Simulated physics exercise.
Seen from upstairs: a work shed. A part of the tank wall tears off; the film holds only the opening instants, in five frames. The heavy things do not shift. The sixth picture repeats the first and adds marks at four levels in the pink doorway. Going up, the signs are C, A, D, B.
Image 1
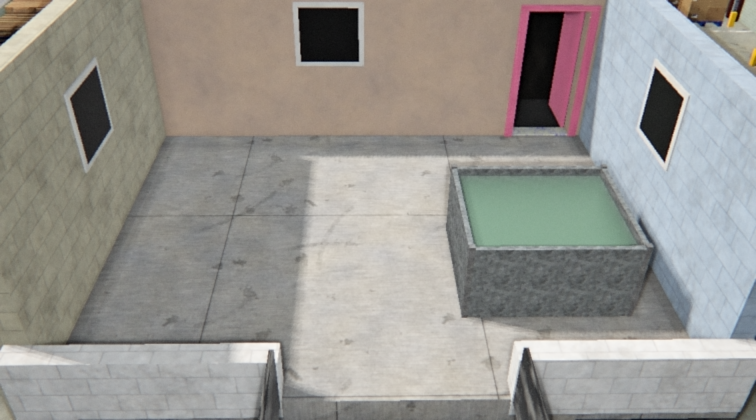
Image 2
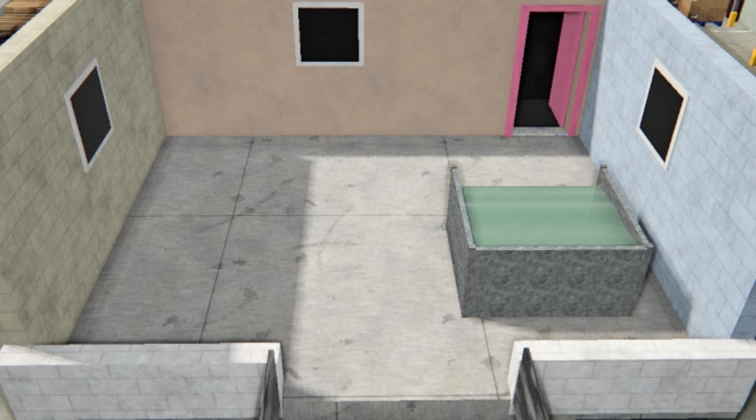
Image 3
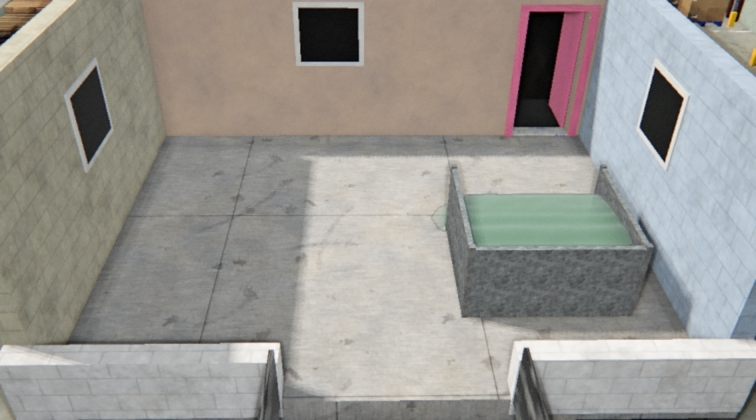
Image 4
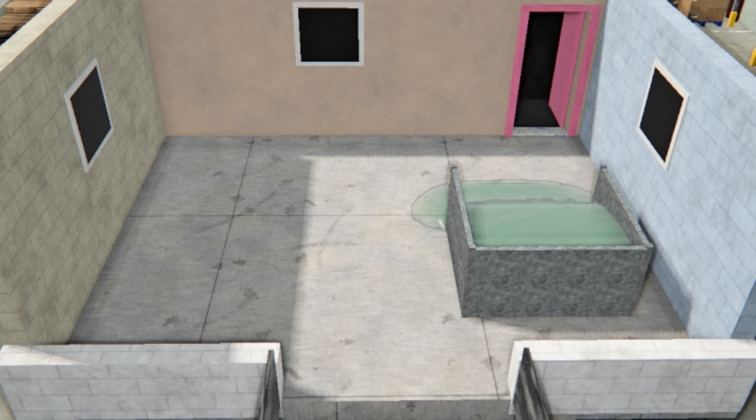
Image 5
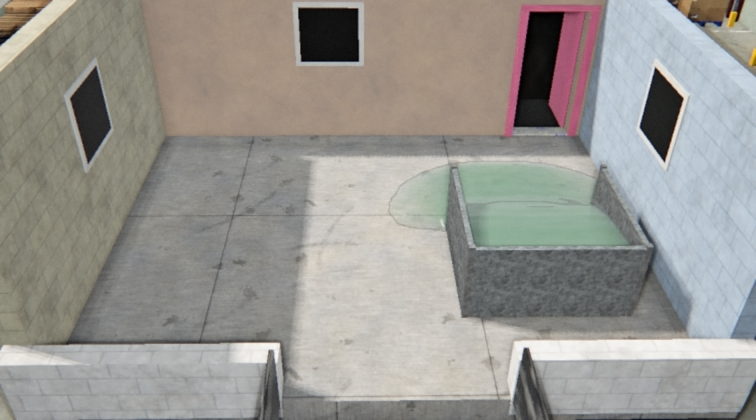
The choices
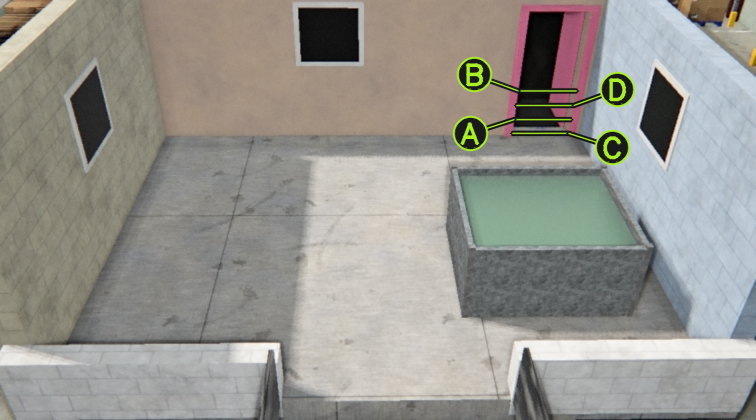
In the video, a stone tank of green water stands near a pink doorway in a walled yard; its far side opens, the water level drops, and a shallow sheet of water spreads behind it and out to the left.
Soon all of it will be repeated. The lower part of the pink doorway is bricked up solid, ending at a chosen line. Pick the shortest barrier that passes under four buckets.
D will do.
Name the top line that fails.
That is line A.
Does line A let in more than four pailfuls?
Yes, that goes wrong.
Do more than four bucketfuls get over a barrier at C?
Yes, that goes wrong.
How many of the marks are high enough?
Two of the four.
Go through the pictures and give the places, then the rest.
In the first picture, water in the tank at rest, its middle at (543, 210); foot of the pink doorway at (539, 135); open gate at (398, 338).
In the second picture, water covers 2 % of the ground, its front hidden from here.
In the third picture, water covers 4 % of the ground, its front hidden from here.
In the fourth picture, 9 % of the ground under water, visible out to (424, 203).
In the fifth picture, 14 % of the ground under water, visible out to (572, 172).
In lime, A at (542, 119); B at (547, 90); C at (540, 133); D at (545, 105); from the bottom up C, A, D, B.
With A, about 13 bucketfuls get in.
With B, nothing gets over.
With C, dozens of bucketfuls pour in.
With D, a splash gets over, under a bucket.
